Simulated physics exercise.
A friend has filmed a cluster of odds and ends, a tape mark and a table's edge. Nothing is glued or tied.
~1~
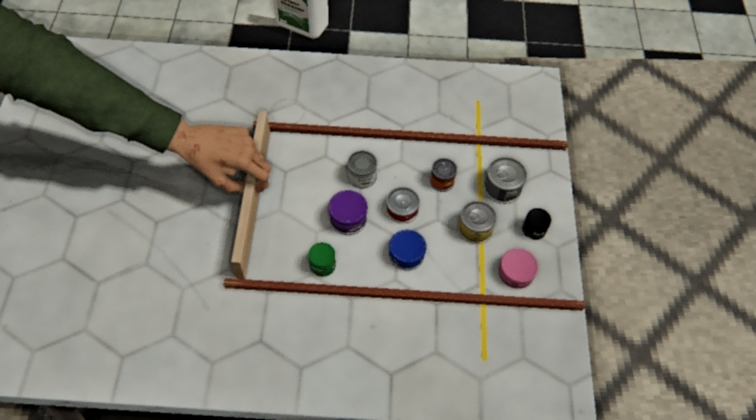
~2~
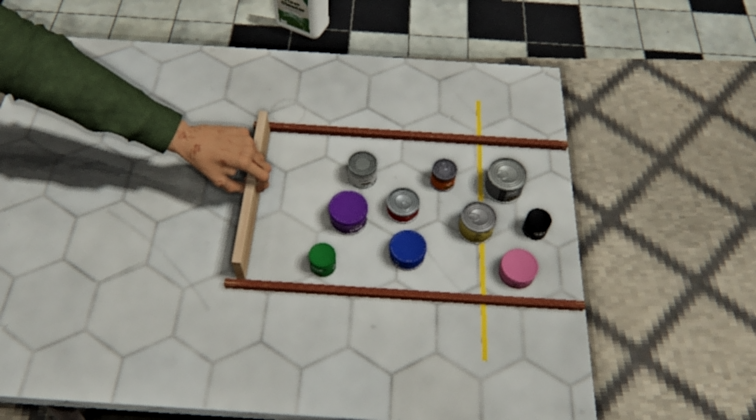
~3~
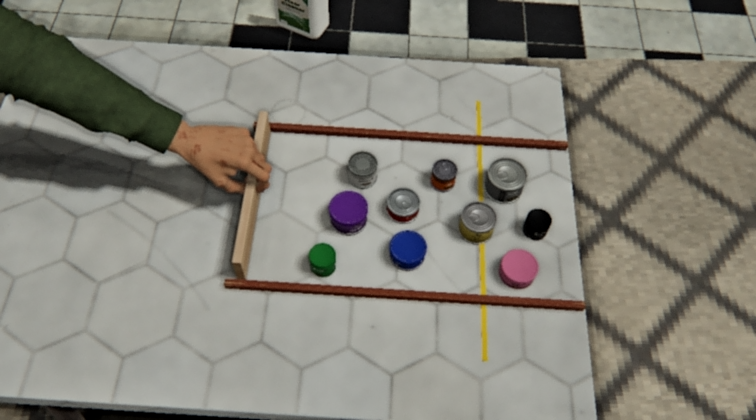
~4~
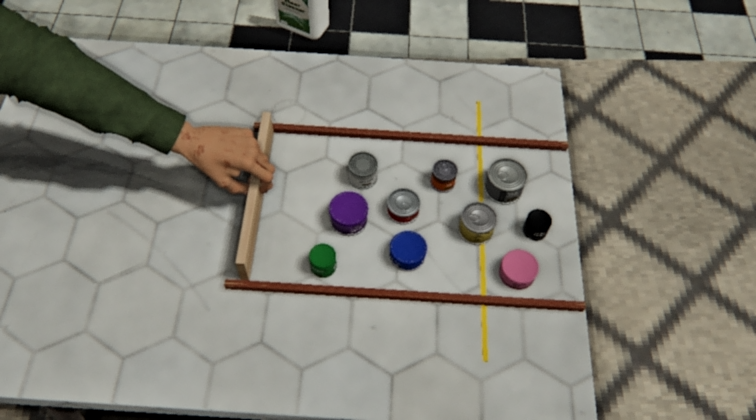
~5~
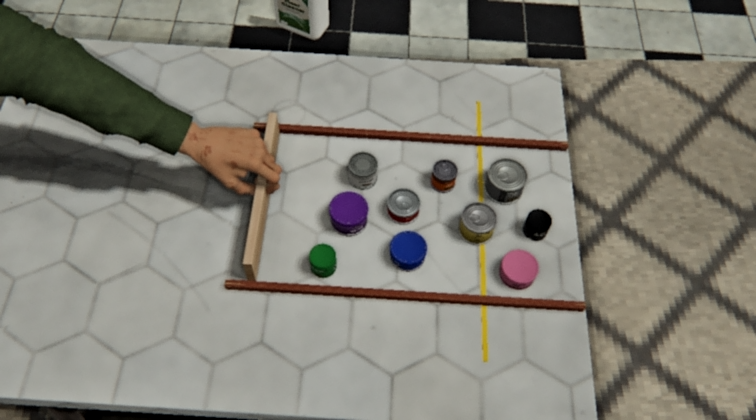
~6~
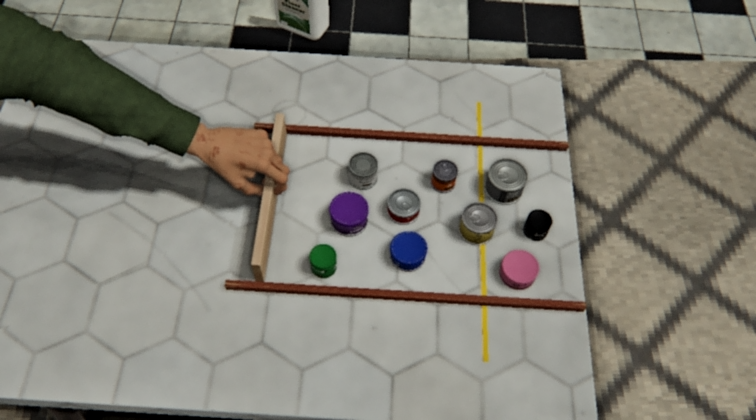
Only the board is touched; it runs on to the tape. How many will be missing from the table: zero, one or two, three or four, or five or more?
The number that fall off is zero.
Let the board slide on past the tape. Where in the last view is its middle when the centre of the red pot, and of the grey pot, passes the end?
About (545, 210), and (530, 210) for the other.
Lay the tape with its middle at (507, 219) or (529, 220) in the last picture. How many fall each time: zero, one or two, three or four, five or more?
Taking them in turn, one or two; 1 or 2.
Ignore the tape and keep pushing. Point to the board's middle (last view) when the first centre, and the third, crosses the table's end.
Its middle is around (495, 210) and later (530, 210).
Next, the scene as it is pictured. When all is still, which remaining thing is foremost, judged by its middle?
Foremost is the black tub.
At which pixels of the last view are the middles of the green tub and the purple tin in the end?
Near (498, 282) and (502, 222).
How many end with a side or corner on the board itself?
4 of them.
Soon after, none off yet; black tub at rest near (537, 226); pink tub at rest near (519, 270); grey pot at rest near (506, 182).
At rest, the number that fall off is zero.
